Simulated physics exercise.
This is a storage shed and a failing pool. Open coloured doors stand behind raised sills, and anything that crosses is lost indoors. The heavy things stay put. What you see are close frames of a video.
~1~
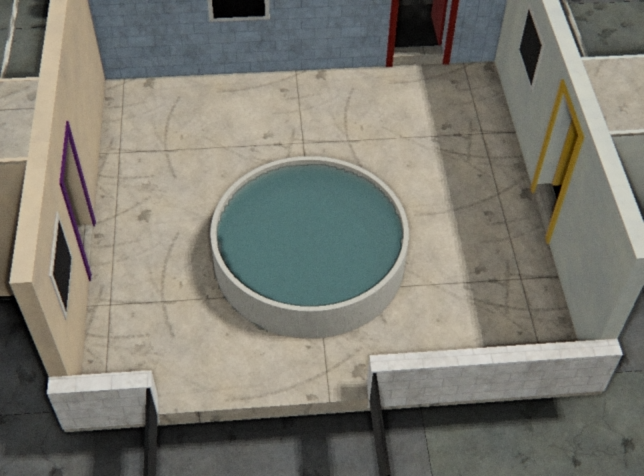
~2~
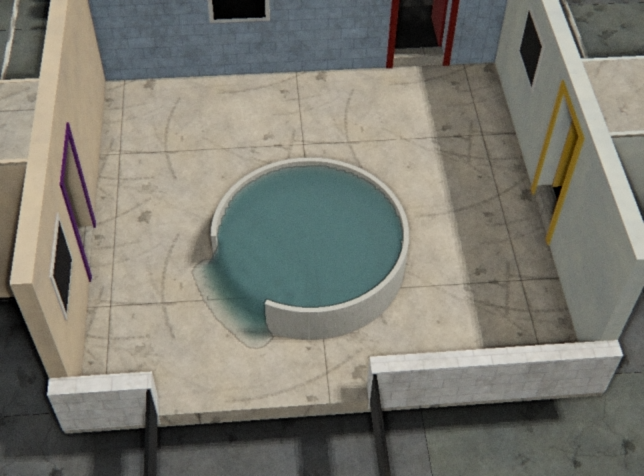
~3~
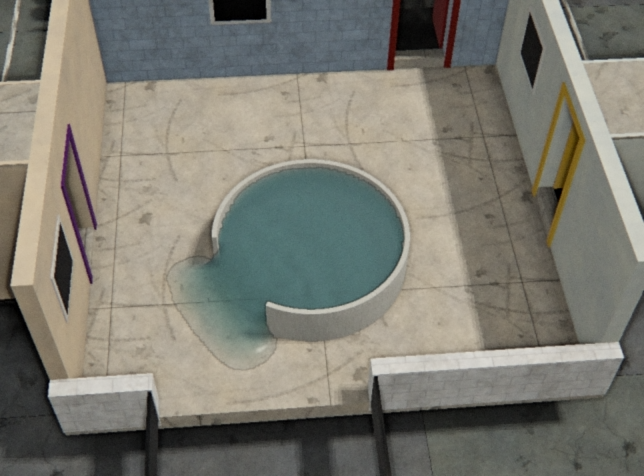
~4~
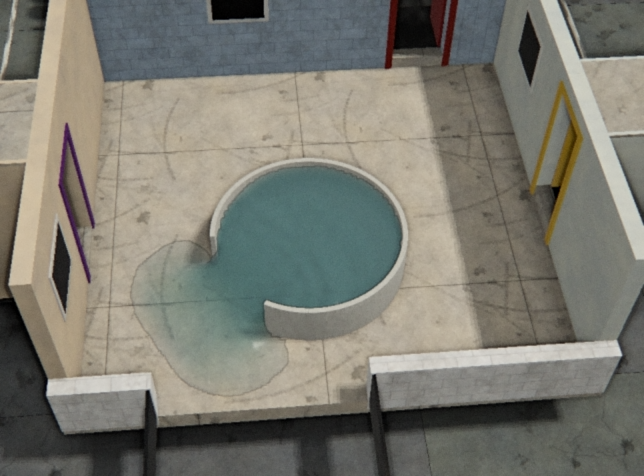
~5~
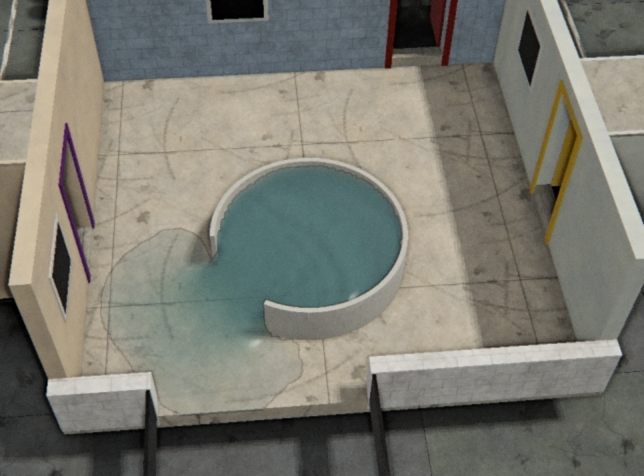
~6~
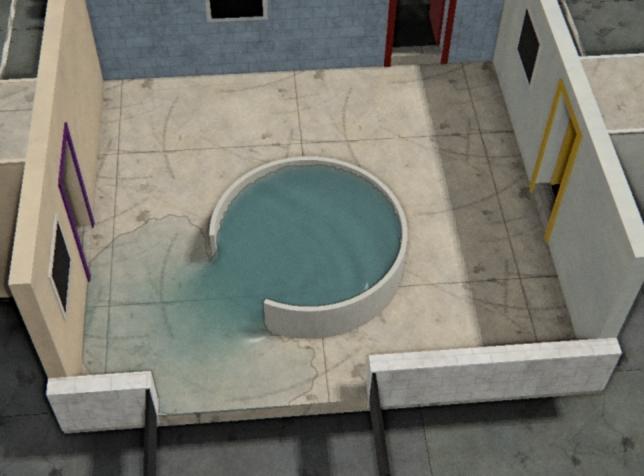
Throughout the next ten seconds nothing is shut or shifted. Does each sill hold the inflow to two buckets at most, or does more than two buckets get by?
The purple door breaks the limit; the yellow door respects the limit; the red door respects the limit.
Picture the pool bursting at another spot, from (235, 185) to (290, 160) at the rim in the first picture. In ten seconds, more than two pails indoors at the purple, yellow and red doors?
One by one: Purple door ends up below; yellow door ends up below; red door ends up below.
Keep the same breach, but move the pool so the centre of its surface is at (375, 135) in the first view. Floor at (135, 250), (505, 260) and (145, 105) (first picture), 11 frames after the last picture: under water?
I'd call them watered, still dry and still dry, in the order asked.
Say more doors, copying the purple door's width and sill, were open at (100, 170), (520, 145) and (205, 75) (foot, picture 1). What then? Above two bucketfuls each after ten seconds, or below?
Taken in sequence, they go: Not exceeded, not exceeded, exceeded.
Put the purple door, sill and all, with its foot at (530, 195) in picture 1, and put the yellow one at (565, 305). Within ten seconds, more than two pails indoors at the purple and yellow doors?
Result: Purple door no, yellow door no.
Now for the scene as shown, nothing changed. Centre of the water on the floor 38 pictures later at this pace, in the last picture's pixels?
It is near (225, 234).
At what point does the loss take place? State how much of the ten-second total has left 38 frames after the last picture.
About 75 per cent.
A moment on, water covers 15 % of the floor; the purple door under two buckets in, the yellow door not reached, the red door not reached.
Next, water covers 20 % of the floor; the purple door over two buckets in, the yellow door not reached, the red door not reached.
Then, water covers 30 % of the floor; the purple door over two buckets in, the yellow door not reached, the red door not reached.
Later, water covers 50 % of the floor; the purple door far over two buckets in, the yellow door not reached, the red door wet at the sill, nothing in.
In the end, water covers 75 % of the floor; the purple door far over two buckets in, the yellow door wet at the sill, nothing in, the red door wet at the sill, nothing in.
